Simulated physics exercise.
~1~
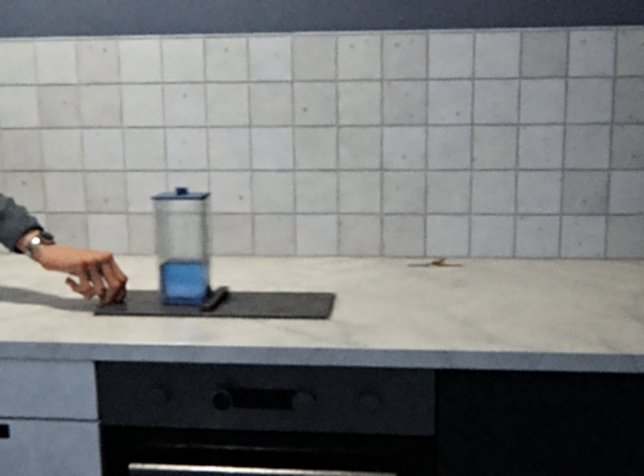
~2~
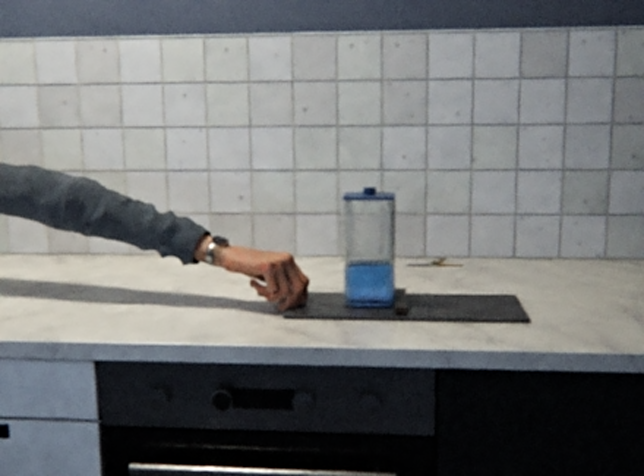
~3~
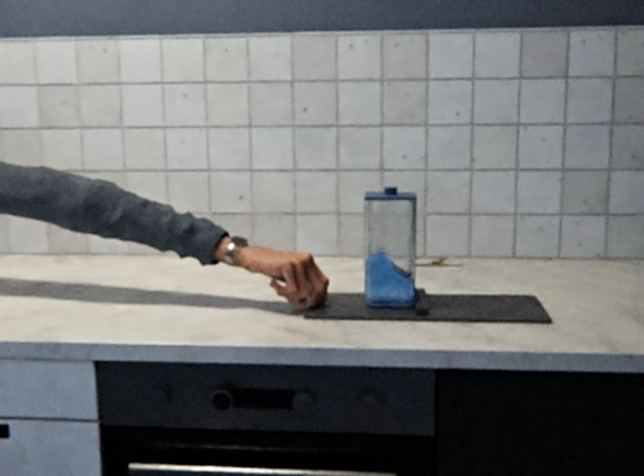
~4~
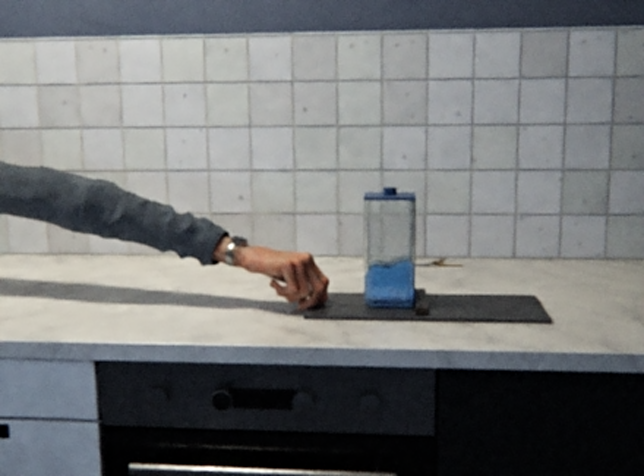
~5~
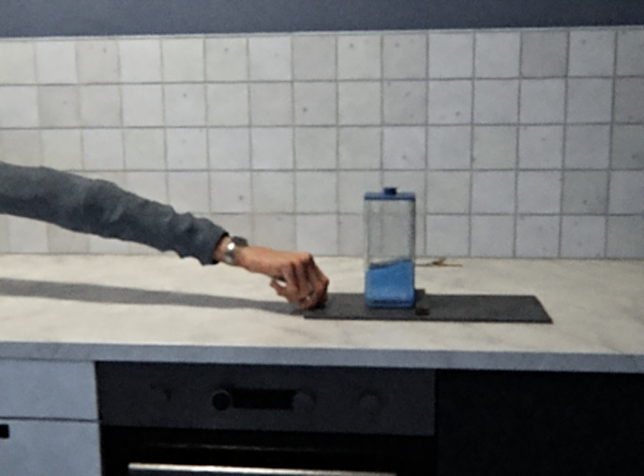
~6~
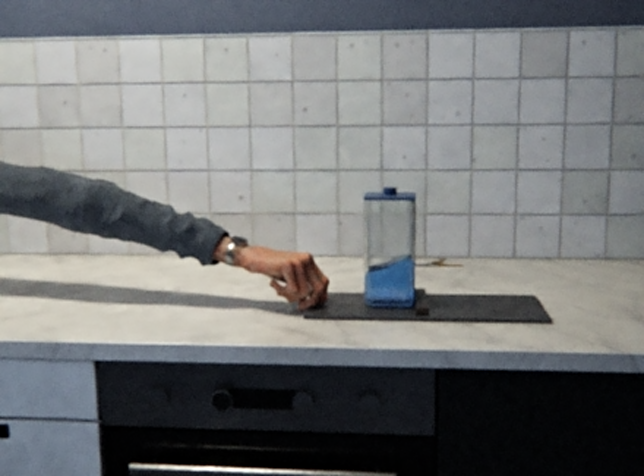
On a pale kitchen counter, a hand slid a dark board to the right, carrying a square, blue-capped bottle partly filled with blue liquid. The board stopped, and the liquid sloshed back and forth while the bottle remained upright in its place on the board.
